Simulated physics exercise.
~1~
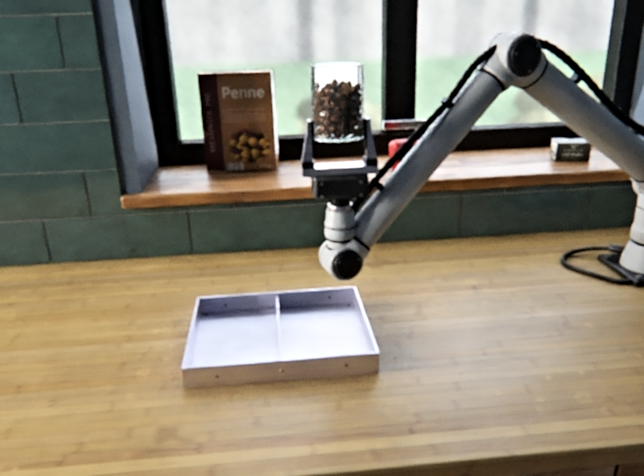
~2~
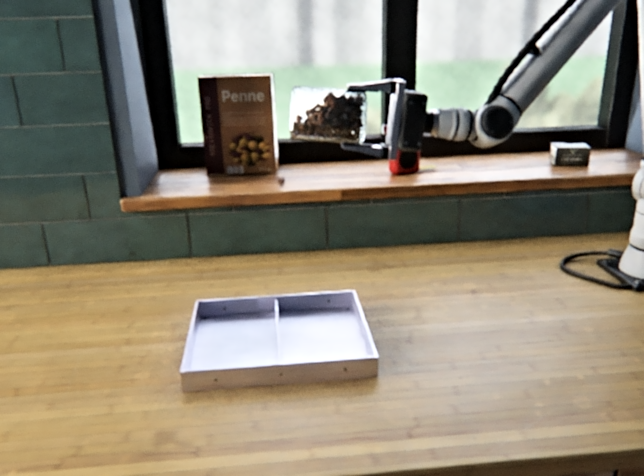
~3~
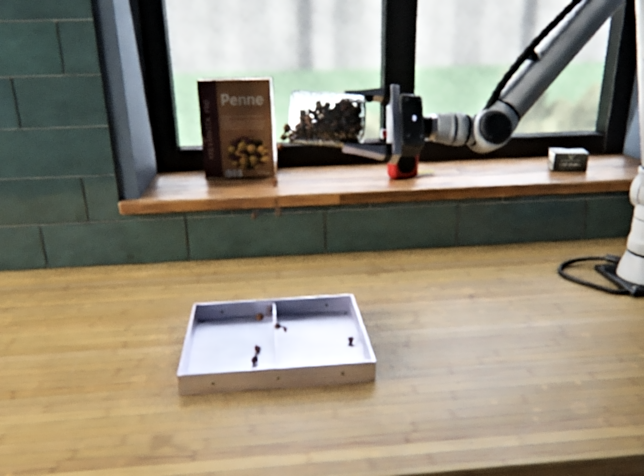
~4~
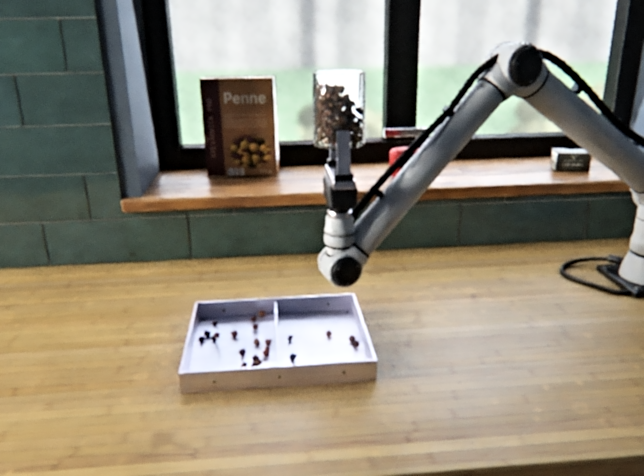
On a wooden counter by a window, a robot arm tipped a clear cup of brown pellets sideways above a divided white tray, scattering some into both sections, then turned it upright again with most of the pellets still inside.
